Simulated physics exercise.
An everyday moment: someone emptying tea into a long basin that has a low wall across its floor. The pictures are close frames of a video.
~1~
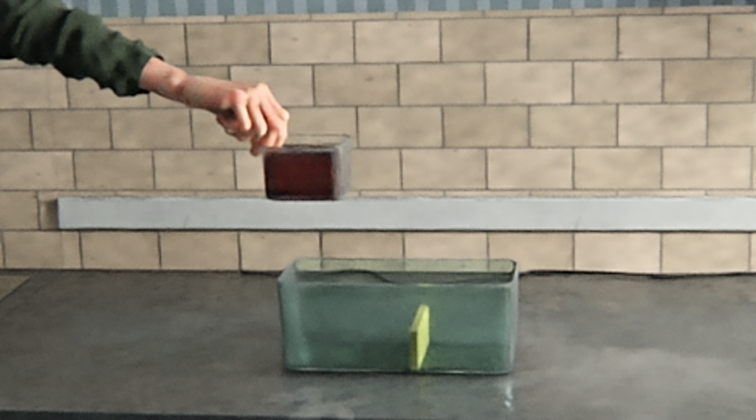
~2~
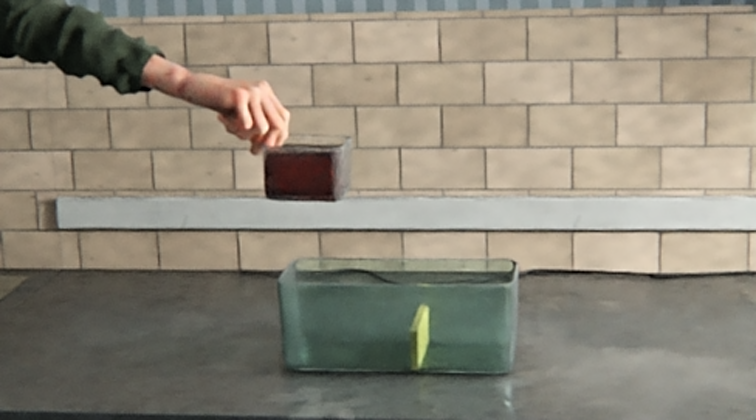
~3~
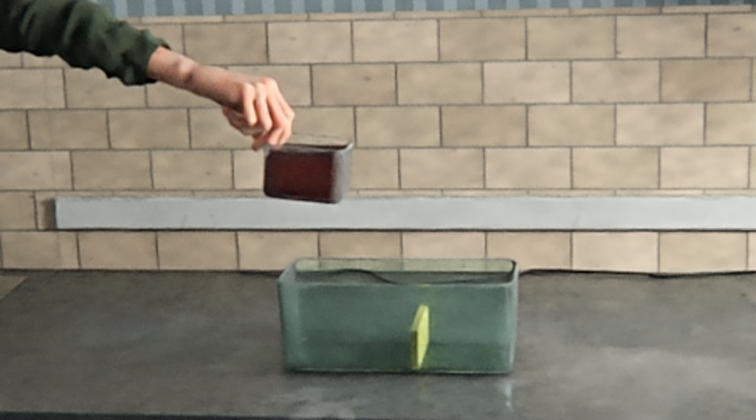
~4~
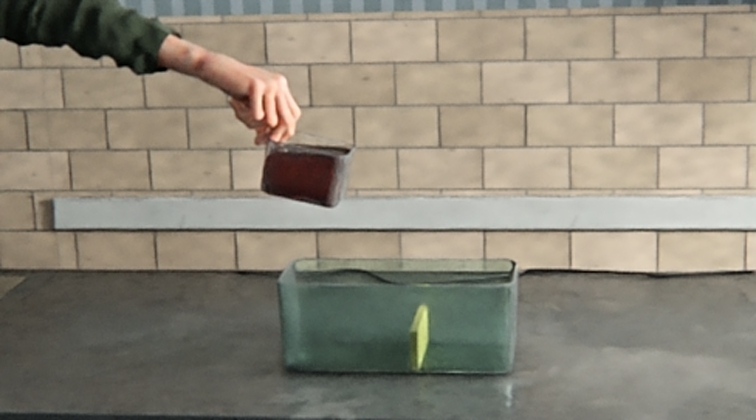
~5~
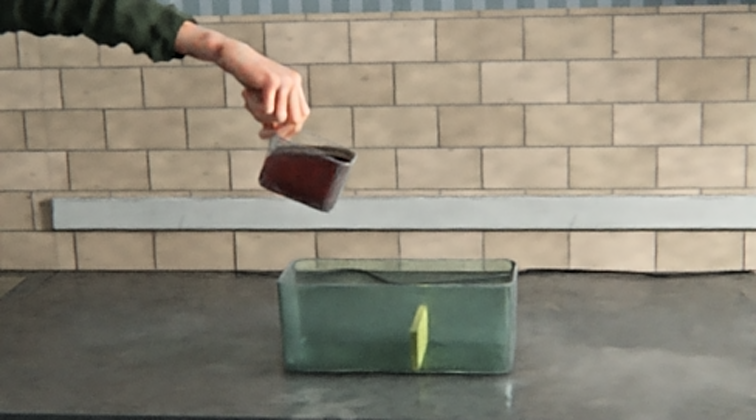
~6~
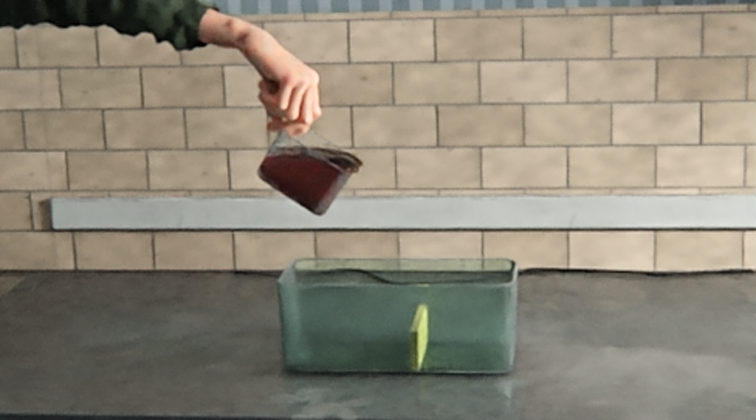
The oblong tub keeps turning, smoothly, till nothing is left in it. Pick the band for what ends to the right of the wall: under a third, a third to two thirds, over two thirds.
It comes to not even a third.
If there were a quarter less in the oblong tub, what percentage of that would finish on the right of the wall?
It comes to 5 per cent or so.
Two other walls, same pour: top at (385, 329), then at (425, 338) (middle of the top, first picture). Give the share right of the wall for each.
Near 85 % and 15 %.
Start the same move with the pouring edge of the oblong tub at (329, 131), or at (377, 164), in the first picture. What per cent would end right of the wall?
Roughly 5 per cent, and 65 per cent.
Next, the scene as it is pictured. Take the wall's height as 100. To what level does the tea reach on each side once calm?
Left: 40 %. Right: 10 %.
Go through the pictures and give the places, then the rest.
In the first frame, tilt 0°; pouring edge (346, 142); surface from (270, 150) to (346, 149); the long basin's rim runs from (285, 272) to (515, 274); the wall's top is at (419, 319).
In the second frame, tilt 2°; pouring edge (347, 144); surface from (271, 150) to (346, 149).
In the third frame, tilt 6°; pouring edge (349, 147); surface from (272, 149) to (348, 151).
In the fourth frame, tilt 13°; pouring edge (351, 153); surface from (272, 149) to (350, 152).
In the fifth frame, tilt 23°; pouring edge (353, 161); surface from (273, 151) to (354, 155); 1 per cent is over the edge.
In the sixth frame, tilt 34°; pouring edge (354, 170); surface from (269, 155) to (353, 162); 4 per cent is over the edge.
A moment on, the oblong tub is tipped on its side and 31 per cent is still to pour, 21 is left of the wall and 2 right of it.
Next, the oblong tub is tipped right over and 7 per cent is still to pour, 74 is left of the wall and 11 right of it.
Then the oblong tub is tipped right over and 1 per cent is still to pour, 77 is left of the wall and 11 right of it.
Later the oblong tub is tipped right over and 0 per cent is still to pour, 83 is left of the wall and 13 right of it.
At rest 83 per cent lies left of the wall, 13 right of it and 4 outside.
